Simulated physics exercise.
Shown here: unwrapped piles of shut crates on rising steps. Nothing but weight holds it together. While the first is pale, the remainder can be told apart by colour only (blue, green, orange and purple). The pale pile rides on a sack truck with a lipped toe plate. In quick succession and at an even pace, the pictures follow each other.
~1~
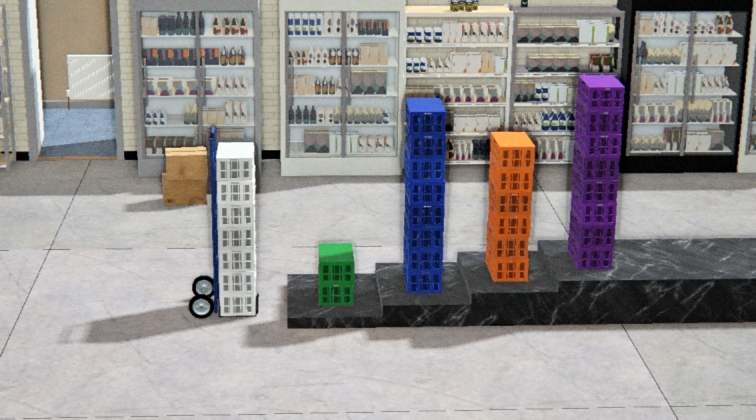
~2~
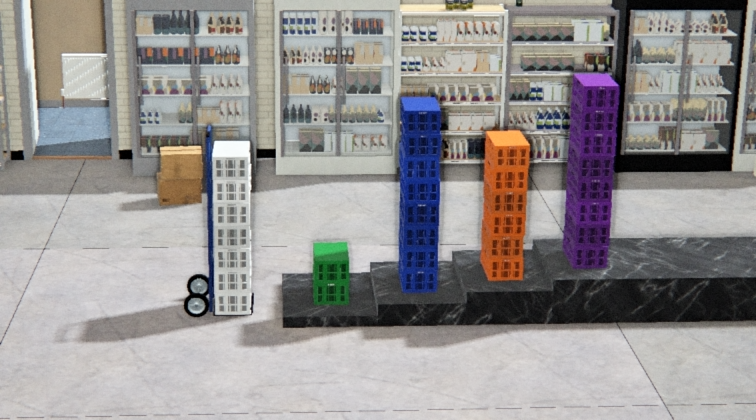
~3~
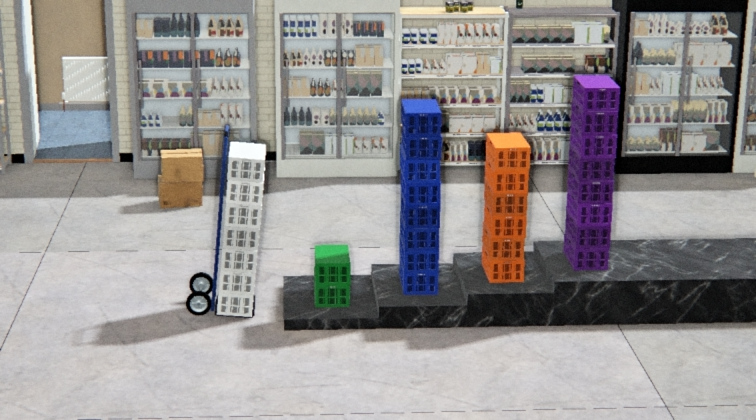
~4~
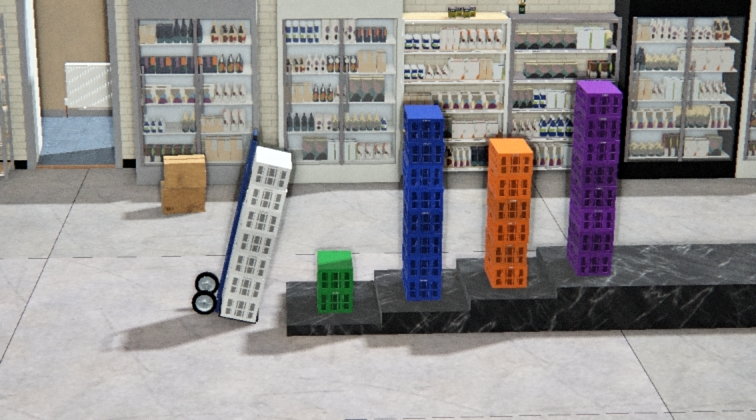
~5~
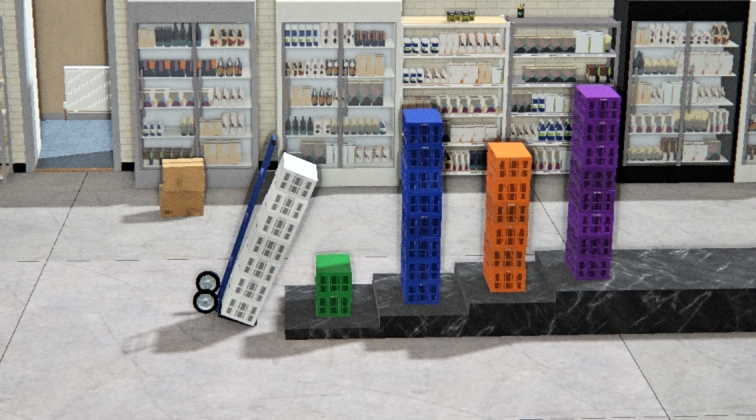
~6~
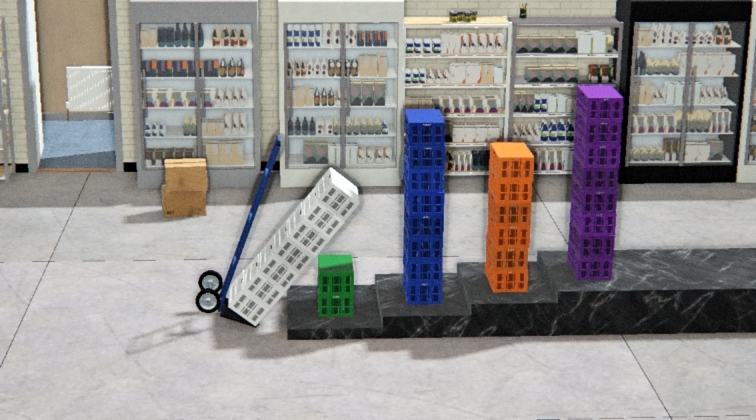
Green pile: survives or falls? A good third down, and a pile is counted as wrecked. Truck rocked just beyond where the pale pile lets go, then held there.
Survives.
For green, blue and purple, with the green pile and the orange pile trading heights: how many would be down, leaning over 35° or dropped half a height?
Green: 6, blue: 8, purple: 7.
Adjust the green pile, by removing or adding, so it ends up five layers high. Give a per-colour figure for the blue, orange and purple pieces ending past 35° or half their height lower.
Per pile, blue = 8, orange = 5, purple = 8.
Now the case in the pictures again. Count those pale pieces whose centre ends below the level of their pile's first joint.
Counting them up gives 1.
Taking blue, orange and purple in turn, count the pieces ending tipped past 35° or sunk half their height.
Blue: 0, orange: 0, purple: 0.
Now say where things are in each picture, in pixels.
In the first picture (we follow the side turned to the camera), truck frame (212, 174) level; top green crate (337, 273); top orange crate (517, 158); no other piece has moved.
The second picture shows truck frame (208, 173) level; top green crate (332, 272).
The third picture shows truck frame (223, 173) rocked a little, top of the pale pile leaning a little; top green crate (333, 274); no other piece has moved.
The fourth picture shows truck frame (247, 176) rocked a little, top of the pale pile leaning a little; top green crate (336, 280); no other piece has moved.
The fifth picture shows truck frame (262, 180) rocked clearly, top of the pale pile leaning clearly; top green crate (334, 284); no other piece has moved.
The sixth picture shows truck frame (266, 180) rocked clearly, top of the pale pile leaning well over; top green crate (337, 284); top orange crate (516, 169); no other piece has moved.
Soon, 7 of the pale pile down; none of the 2 green crates down (0 of 24 in all colours); top green crate displaced a little.
A while on, 7 of the pale pile down; none of the 2 green crates down (0 of 24 in all colours); top green crate displaced half its height; top blue crate displaced a little.
Finally, 6 of the pale pile down; none of the 2 green crates down (0 of 24 in all colours); top green crate displaced half its height; top orange crate unmoved. Seen by the last camera, middles, top green crate near (350, 275), top orange crate near (511, 161).
